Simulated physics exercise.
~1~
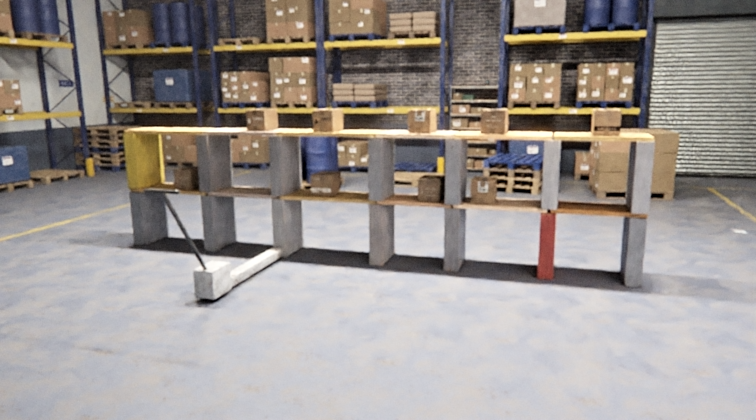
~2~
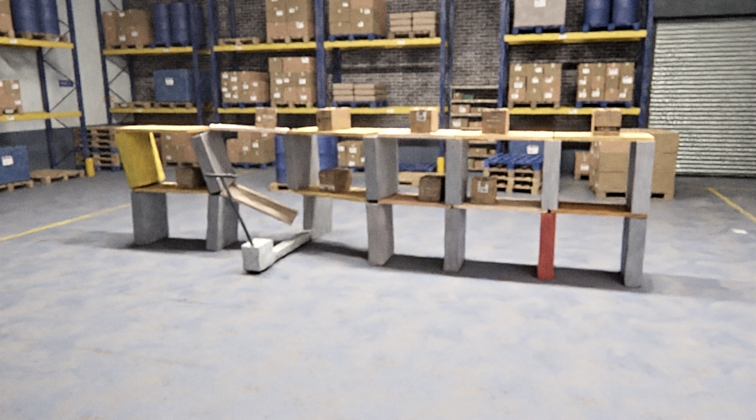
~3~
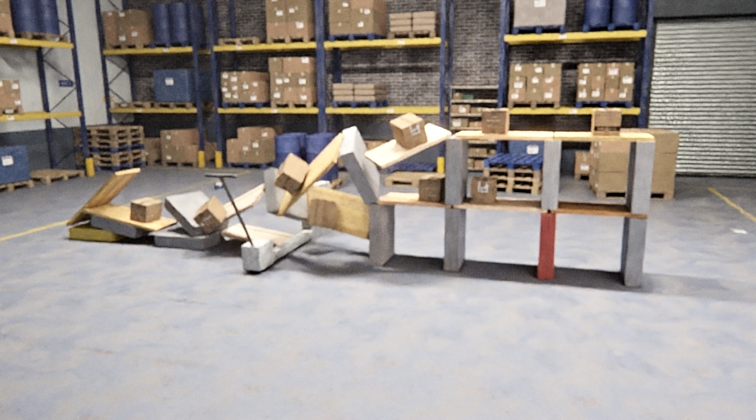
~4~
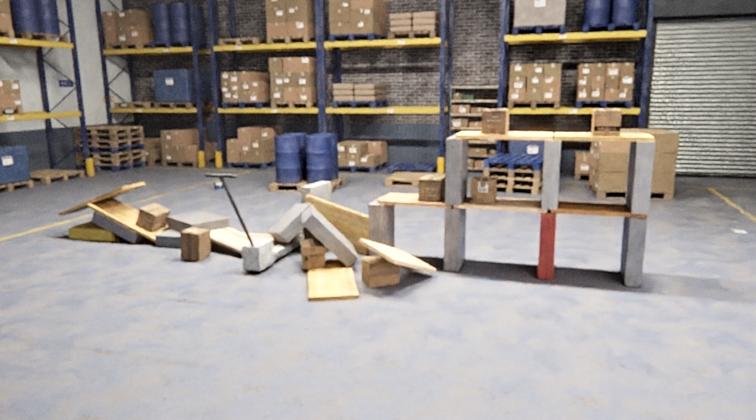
Two-tier rack of grey blocks and boards collapsing on its left side as a floor jack pushes in, right side standing.
